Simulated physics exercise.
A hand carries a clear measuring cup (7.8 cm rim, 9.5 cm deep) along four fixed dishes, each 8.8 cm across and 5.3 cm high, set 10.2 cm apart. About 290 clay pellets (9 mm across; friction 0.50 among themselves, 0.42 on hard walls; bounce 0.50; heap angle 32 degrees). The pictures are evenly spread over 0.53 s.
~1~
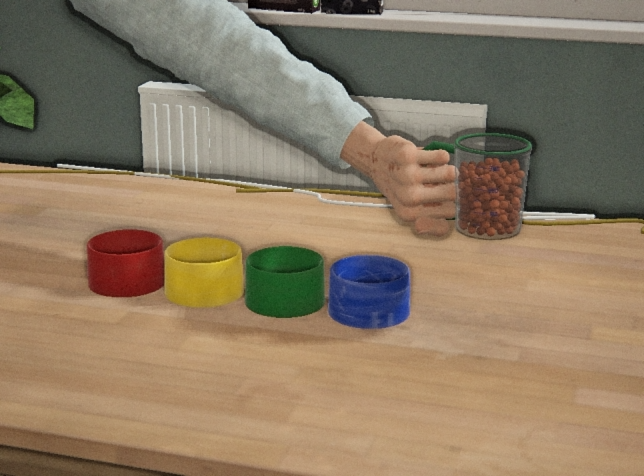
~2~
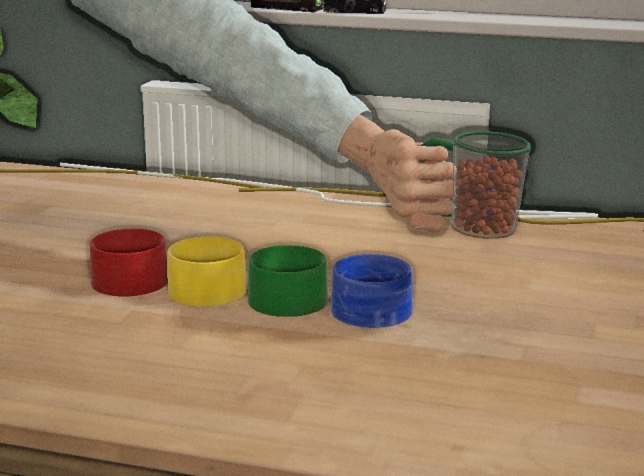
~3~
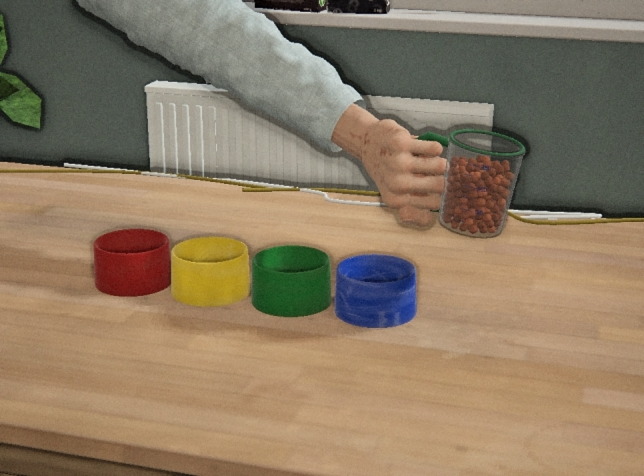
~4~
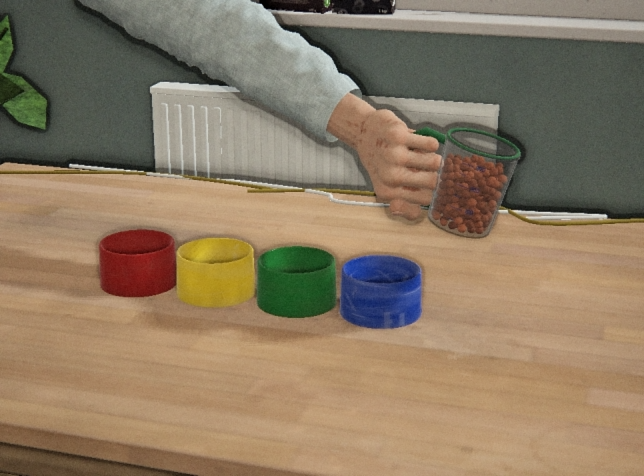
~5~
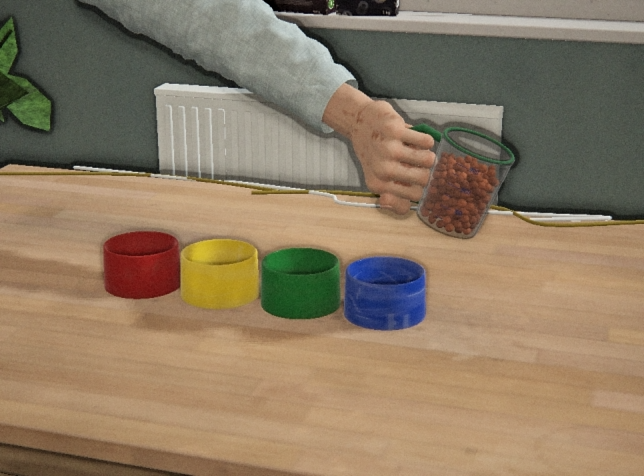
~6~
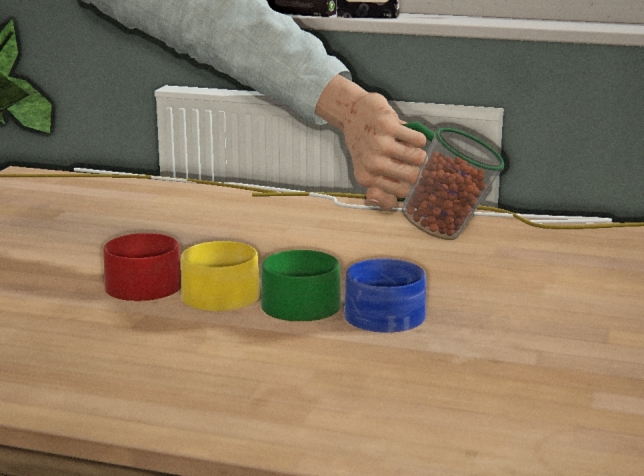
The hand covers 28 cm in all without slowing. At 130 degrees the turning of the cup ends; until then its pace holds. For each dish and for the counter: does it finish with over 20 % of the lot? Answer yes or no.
Red: No, blue: No, green: Yes, yellow: No, counter: No.
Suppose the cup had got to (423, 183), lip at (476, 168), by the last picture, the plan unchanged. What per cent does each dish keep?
Red 0, blue 0, green 100, yellow 0.
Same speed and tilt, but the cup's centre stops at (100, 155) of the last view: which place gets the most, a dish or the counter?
The winner: Green.
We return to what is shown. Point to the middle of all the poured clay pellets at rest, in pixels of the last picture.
At about (308, 285).
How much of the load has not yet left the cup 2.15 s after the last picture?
Roughly 0 per cent.
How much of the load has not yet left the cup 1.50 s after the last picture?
About 85 per cent.
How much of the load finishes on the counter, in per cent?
Some 5 per cent.
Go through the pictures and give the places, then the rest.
The first frame shows cup at (490, 187), tilt 0 degrees, lip at (530, 147), moved 0.0 cm; middle of the pieces at (490, 198); blue dish at (370, 270); green dish at (285, 260); yellow dish at (203, 251); red dish at (125, 242).
The second frame shows cup at (488, 185), tilt 2 degrees, lip at (529, 147), moved 0.6 cm; middle of the pieces at (486, 196).
The third frame shows cup at (479, 184), tilt 8 degrees, lip at (523, 151), moved 2.0 cm; middle of the pieces at (476, 195).
The fourth frame shows cup at (471, 184), tilt 14 degrees, lip at (519, 155), moved 3.4 cm; middle of the pieces at (468, 194).
The fifth frame shows cup at (462, 184), tilt 19 degrees, lip at (512, 160), moved 4.8 cm; middle of the pieces at (458, 194).
The sixth frame shows cup at (450, 185), tilt 25 degrees, lip at (502, 166), moved 6.1 cm; middle of the pieces at (445, 195); blue dish at (386, 273); green dish at (301, 264); yellow dish at (219, 255); red dish at (141, 246).
Then, 0.90 s after the last picture, tilt 74 degrees; cup holds 100 %.
Then, 1.50 s after the last picture, tilt 106 degrees; cup holds 85 %, blue 5 %, green 5 %.
Then, 2.15 s after the last picture, tilt 130 degrees; cup holds 0 %, blue 5 %, green 90 %.
In the end, red 0 %, blue 5 %, green 90 %, yellow 0 %, counter 5 %.
